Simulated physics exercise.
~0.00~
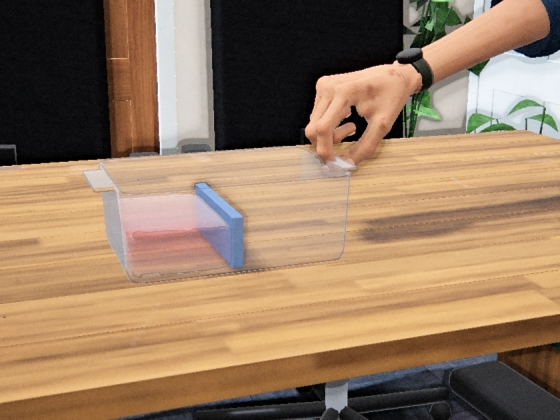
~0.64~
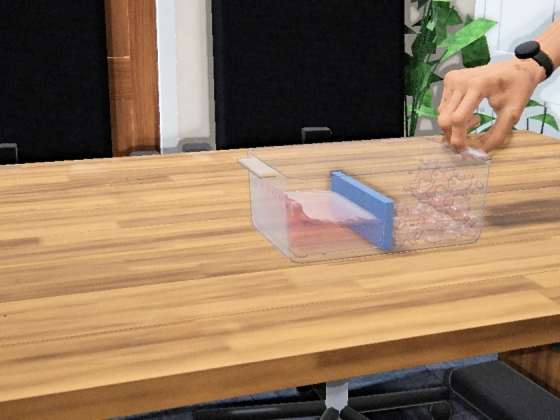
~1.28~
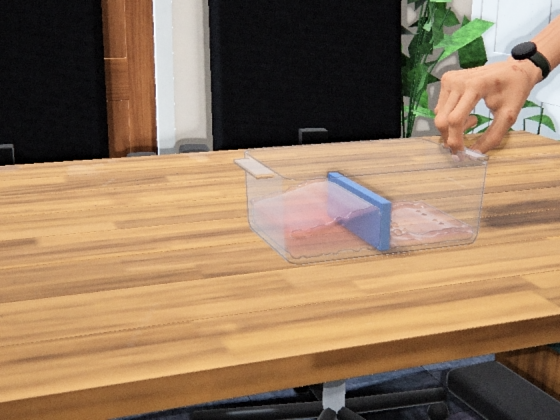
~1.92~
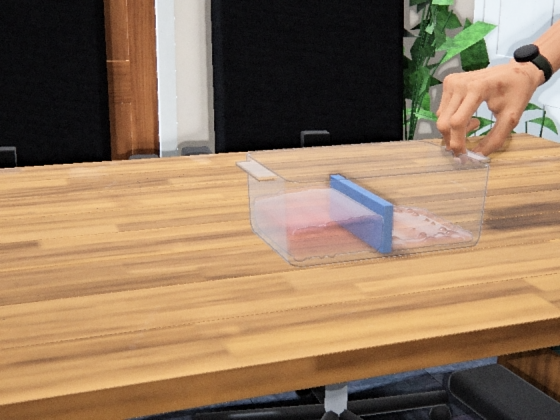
A clear plastic tub with a blue divider and pinkish liquid in its left part was pulled to the right across a wooden table by a hand, and some liquid splashed into the right part, where a shallow layer remained.
